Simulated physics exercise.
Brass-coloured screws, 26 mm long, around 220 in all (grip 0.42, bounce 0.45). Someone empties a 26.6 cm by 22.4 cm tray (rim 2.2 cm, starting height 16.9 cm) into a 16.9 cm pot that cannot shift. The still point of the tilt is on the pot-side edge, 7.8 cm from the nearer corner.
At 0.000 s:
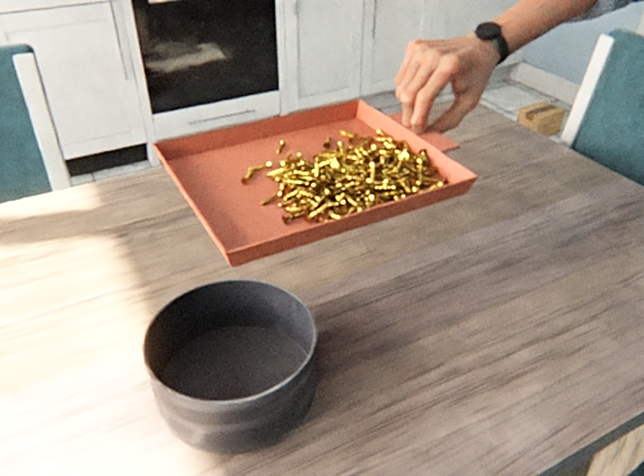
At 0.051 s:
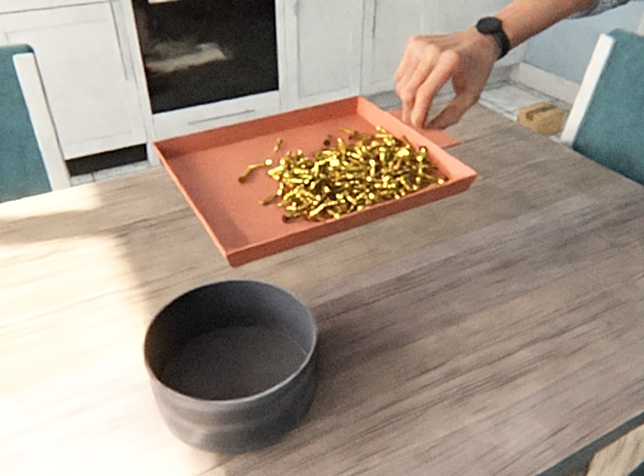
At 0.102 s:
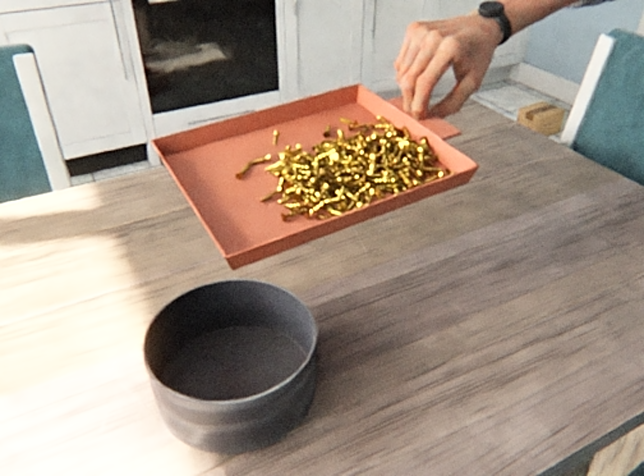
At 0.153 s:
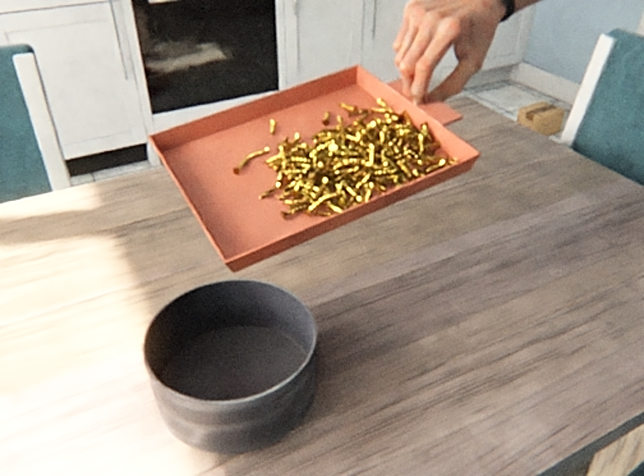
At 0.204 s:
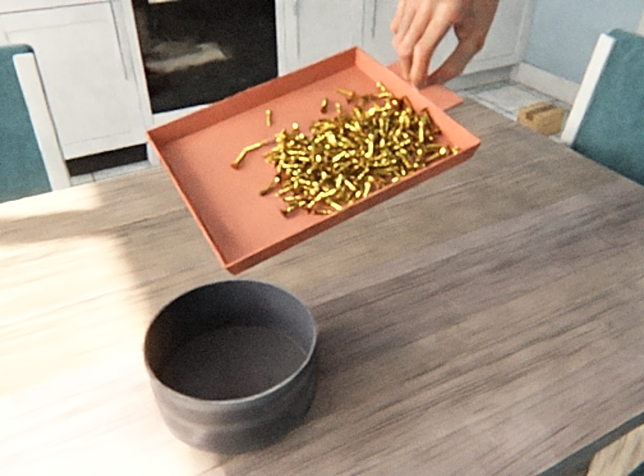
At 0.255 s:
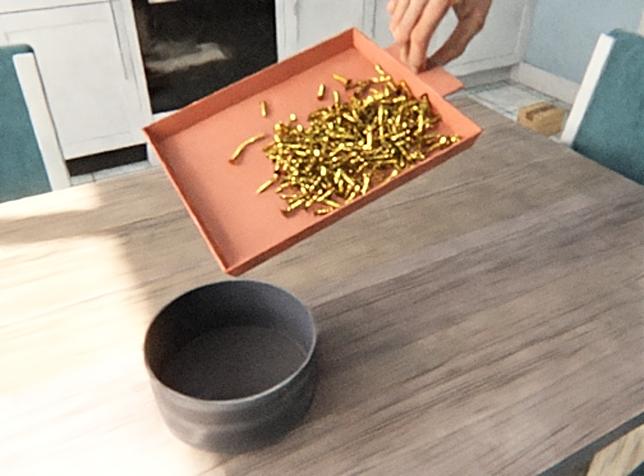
Kitchen table, a hand tilting a red tray of small brass-coloured pieces, its far side rising, beside a dark round pot.
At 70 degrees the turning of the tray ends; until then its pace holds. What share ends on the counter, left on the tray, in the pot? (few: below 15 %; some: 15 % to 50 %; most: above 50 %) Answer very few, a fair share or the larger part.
Counter: Very few, tray: Very few, pot: The larger part.
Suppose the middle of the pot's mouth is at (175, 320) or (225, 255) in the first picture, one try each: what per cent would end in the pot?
Some 65 and 0 per cent.
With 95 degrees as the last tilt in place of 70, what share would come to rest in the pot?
It would be near 100 per cent.
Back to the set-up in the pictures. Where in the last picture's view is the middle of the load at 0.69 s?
Around (246, 236).
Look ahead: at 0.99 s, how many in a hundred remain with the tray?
About 10 per cent.
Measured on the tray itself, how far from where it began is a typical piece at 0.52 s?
About 5 cm.
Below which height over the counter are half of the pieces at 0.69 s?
About 18 cm.
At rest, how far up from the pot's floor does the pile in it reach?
About 3.5 cm.
After 0.52 s, tilt 45 degrees; the tray holds 100 %, the pot 0 %.
After 0.69 s, tilt 61 degrees; the tray holds 95 %, the pot 0 %.
After 0.99 s, tilt 70 degrees; the tray holds 10 %, the pot 80 %.
By 1.7 s all is still; counter 0 %, tray 10 %, pot 90 %.
